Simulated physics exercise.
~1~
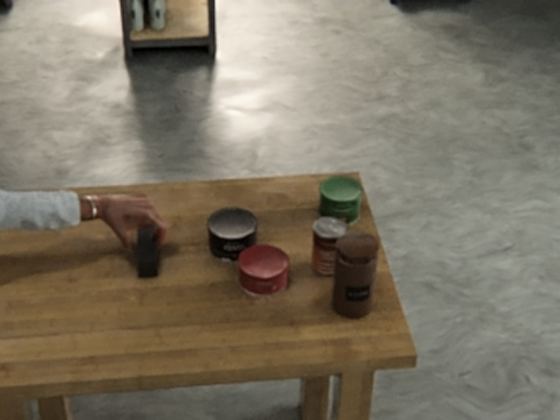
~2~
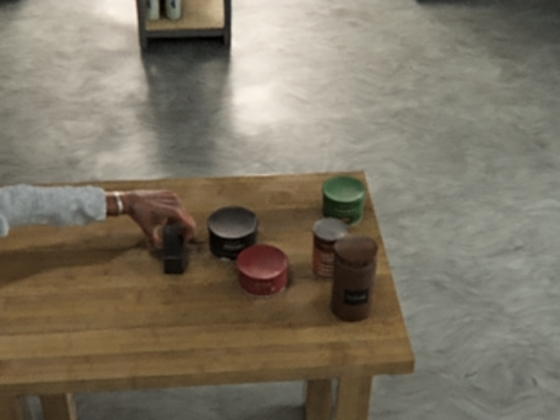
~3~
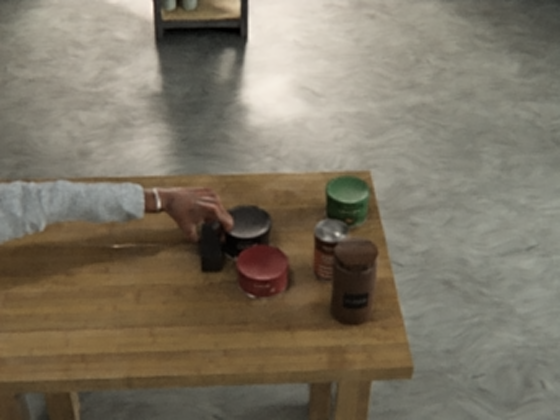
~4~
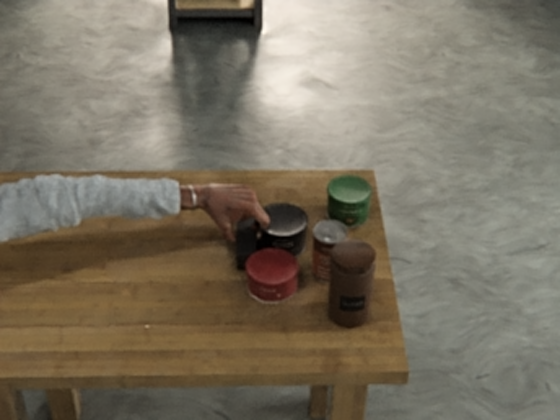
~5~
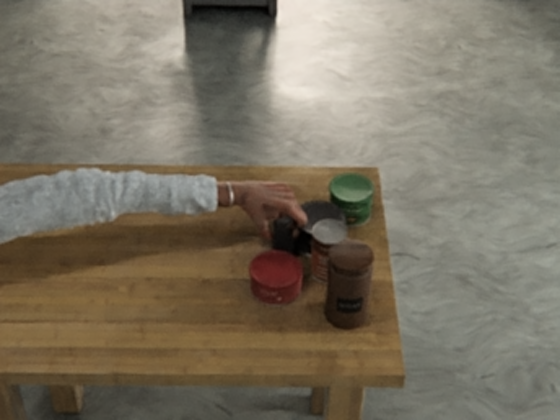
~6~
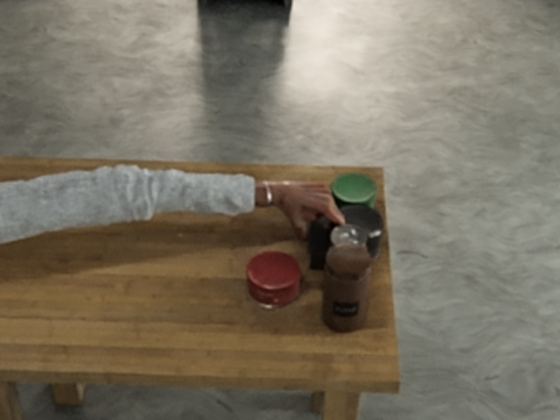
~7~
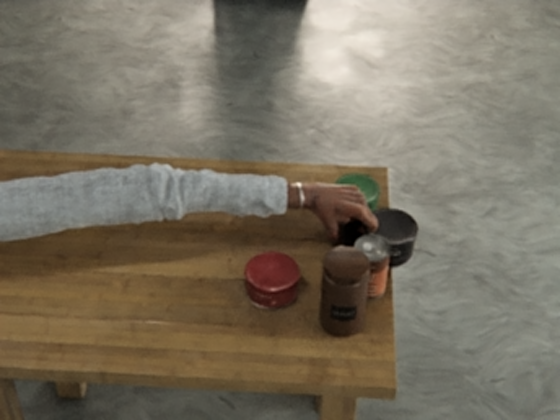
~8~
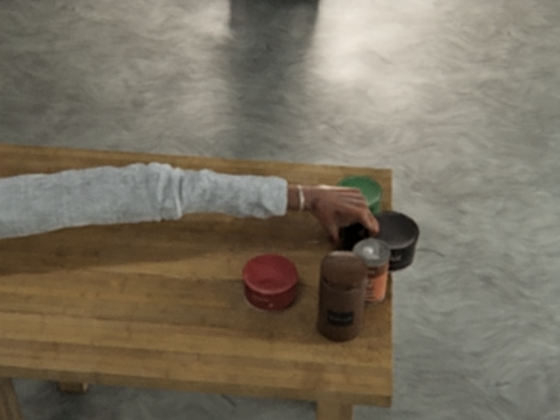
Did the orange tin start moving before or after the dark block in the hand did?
The orange tin started moving after the dark block. The hand was already sliding the block to the right while the tin stood still, and the tin only shifted later in the push.
